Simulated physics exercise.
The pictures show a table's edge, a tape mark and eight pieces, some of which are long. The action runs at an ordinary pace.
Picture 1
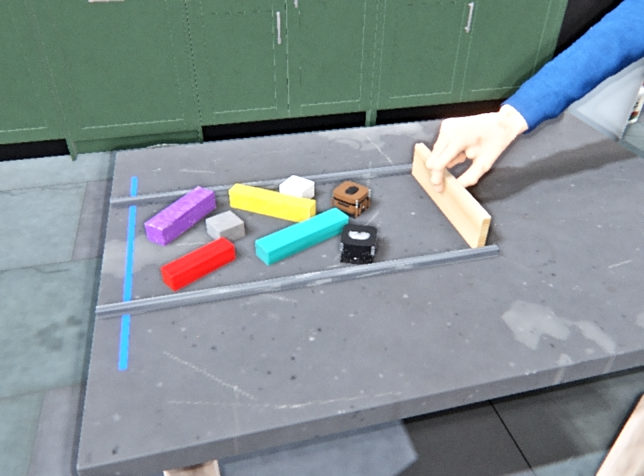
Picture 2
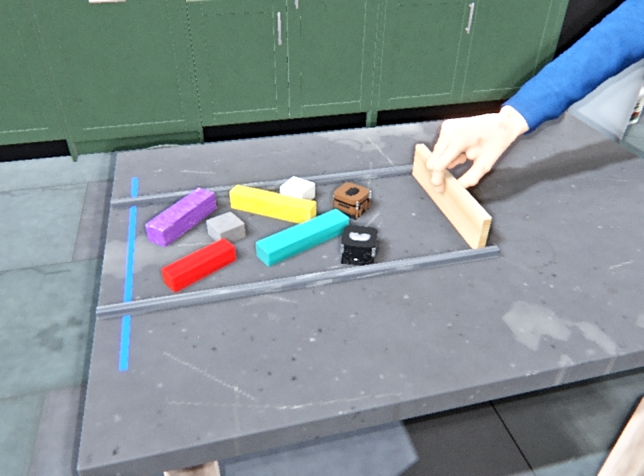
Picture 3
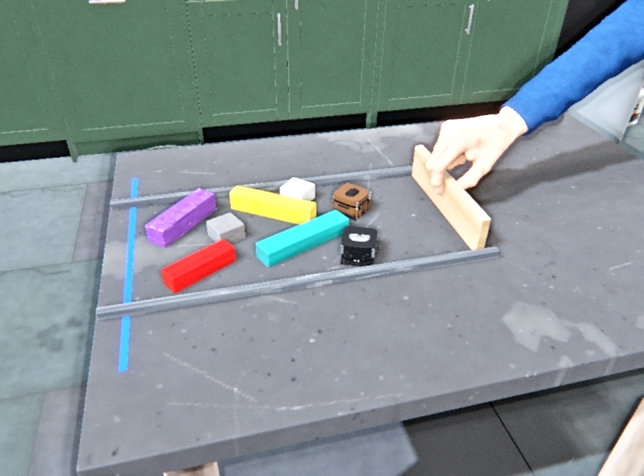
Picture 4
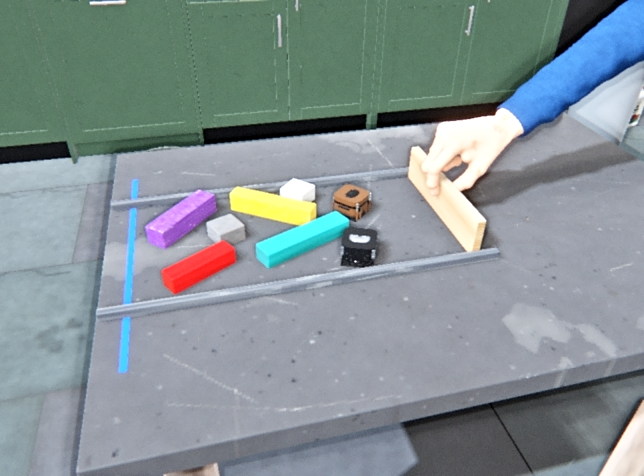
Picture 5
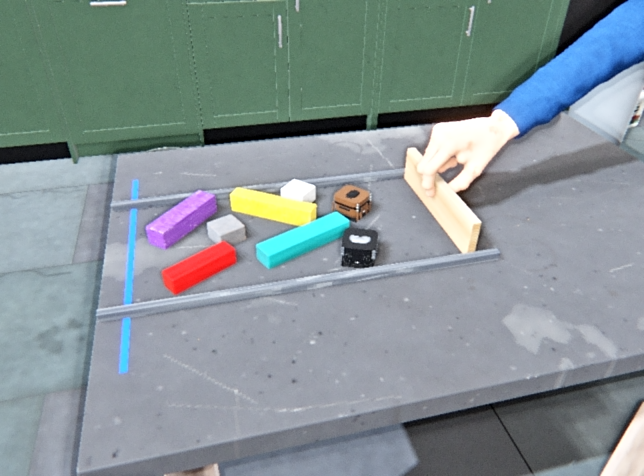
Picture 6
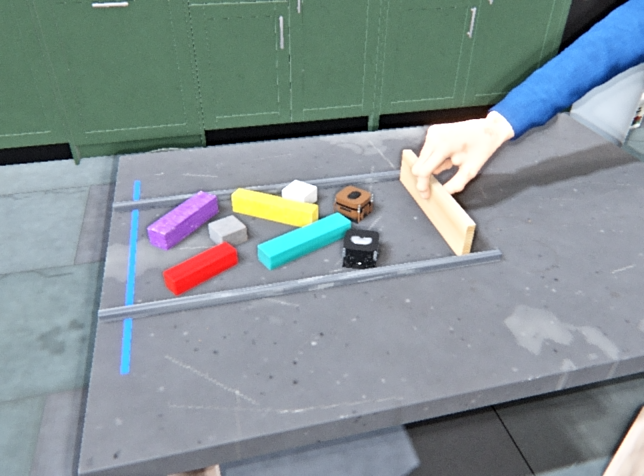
A hand in a blue sleeve sliding a wooden board slightly left along a grey table toward scattered coloured blocks, which stay still.
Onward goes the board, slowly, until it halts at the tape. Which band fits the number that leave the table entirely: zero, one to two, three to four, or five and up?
After the push, at least five have dropped.
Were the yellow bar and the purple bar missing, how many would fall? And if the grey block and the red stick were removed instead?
Counts - first: 3; second: 3.
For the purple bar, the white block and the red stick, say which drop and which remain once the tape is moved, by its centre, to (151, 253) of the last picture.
As for the purple bar, it ends up falling; the white block keeps its place; the red stick ends up falling.
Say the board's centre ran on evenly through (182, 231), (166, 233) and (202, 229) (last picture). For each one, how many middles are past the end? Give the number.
Middles past end - pos 1: 1, pos 2: 3, pos 3: 0.
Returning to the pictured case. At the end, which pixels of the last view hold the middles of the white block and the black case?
Final spots - white block (121, 213), black case (107, 292).
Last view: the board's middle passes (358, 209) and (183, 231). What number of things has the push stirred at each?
I get 2 at the one place and 8 at the other.
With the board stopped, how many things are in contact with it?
3 in contact.
A little later, none off yet; purple bar at rest near (185, 219); red stick at rest near (202, 268); grey block at rest near (228, 232).
Next, none off yet; purple bar shifted a little near (154, 222); red stick shifted a little near (163, 267); grey block shifted well along near (172, 239).
When it is over, the number that fall off is five or more; down, turquoise stick, yellow bar, grey block, red stick and purple bar.
